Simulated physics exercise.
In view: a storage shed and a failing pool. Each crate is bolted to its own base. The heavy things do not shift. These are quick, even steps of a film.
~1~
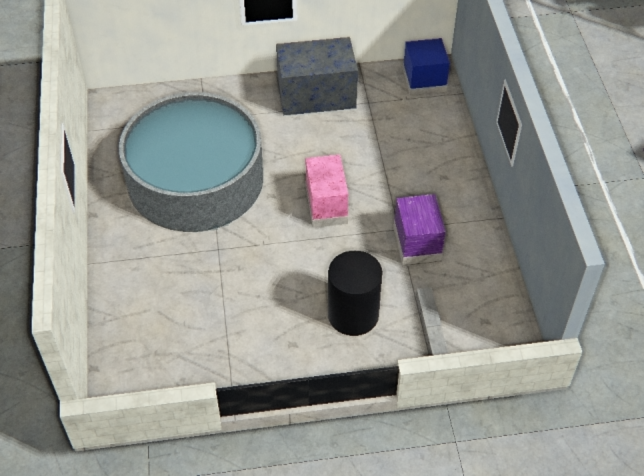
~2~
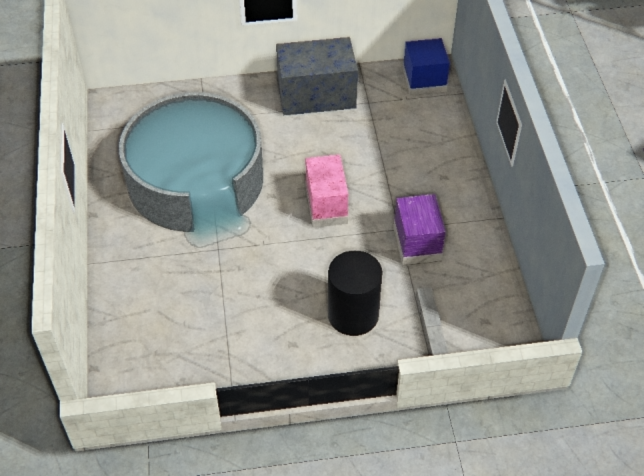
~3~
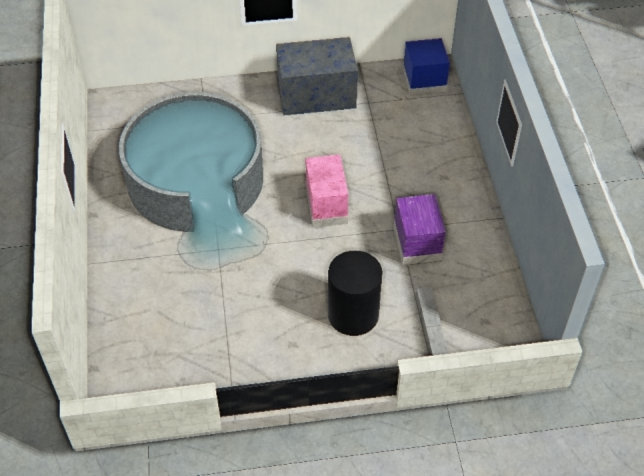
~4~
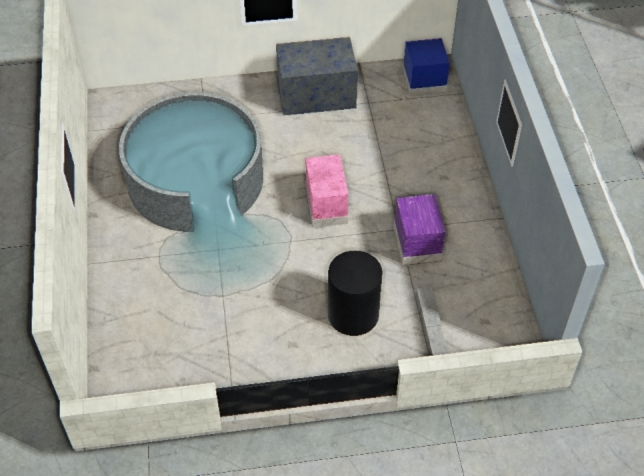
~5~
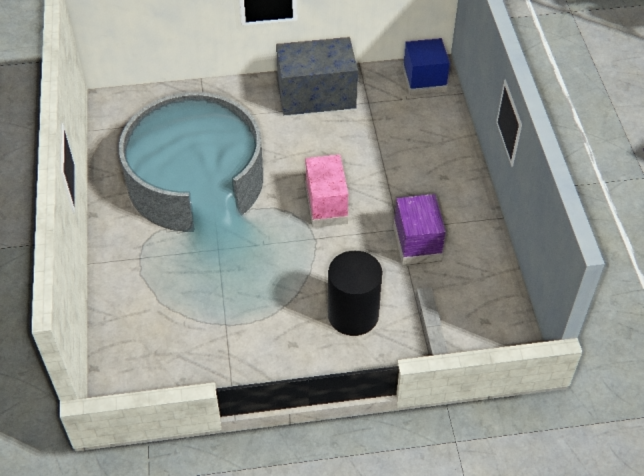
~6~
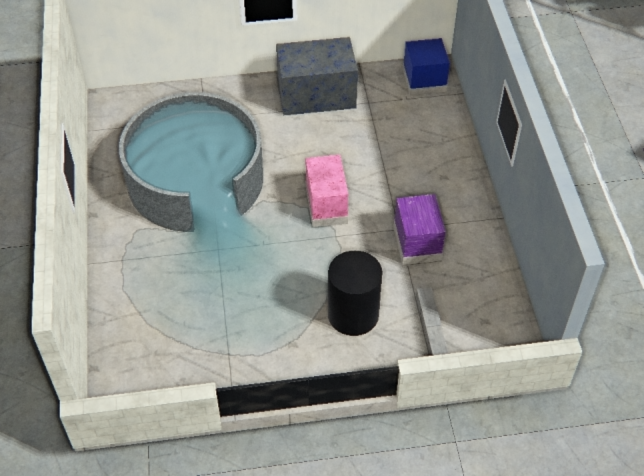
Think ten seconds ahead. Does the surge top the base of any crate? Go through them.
In the end: The blue crate keeps dry; the purple crate keeps dry; the pink crate keeps dry.
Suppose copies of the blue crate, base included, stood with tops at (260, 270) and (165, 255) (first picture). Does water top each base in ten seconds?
As listed: Is soaked, takes water.
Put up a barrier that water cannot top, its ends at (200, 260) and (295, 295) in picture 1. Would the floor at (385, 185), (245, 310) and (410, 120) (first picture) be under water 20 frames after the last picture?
One after the other: Wet, not flooded, flooded.
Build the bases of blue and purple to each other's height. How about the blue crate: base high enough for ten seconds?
The blue crate keeps dry.
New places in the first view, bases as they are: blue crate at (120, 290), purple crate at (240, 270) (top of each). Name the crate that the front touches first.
That is the one in purple.
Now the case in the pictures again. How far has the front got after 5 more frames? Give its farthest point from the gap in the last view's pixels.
Roughly at (396, 385).
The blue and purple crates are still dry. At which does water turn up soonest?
I say the purple crate.
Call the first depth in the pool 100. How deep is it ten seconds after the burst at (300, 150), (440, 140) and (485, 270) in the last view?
In turn 4, 6 and 8 in a hundred.
A moment on, water covers 35 % of the floor; the blue crate not reached, the purple crate water round its plinth, the pink crate water round its plinth.
Next, water covers 40 % of the floor; the blue crate not reached, the purple crate water round its plinth, the pink crate water round its plinth.
Then, water covers 50 % of the floor; the blue crate not reached, the purple crate water round its plinth, the pink crate water round its plinth.
Later, water covers 75 % of the floor; the blue crate not reached, the purple crate water round its plinth, the pink crate water round its plinth.
In the end, water covers 100 % of the floor; the blue crate stayed above the water, the purple crate stayed above the water, the pink crate stayed above the water.
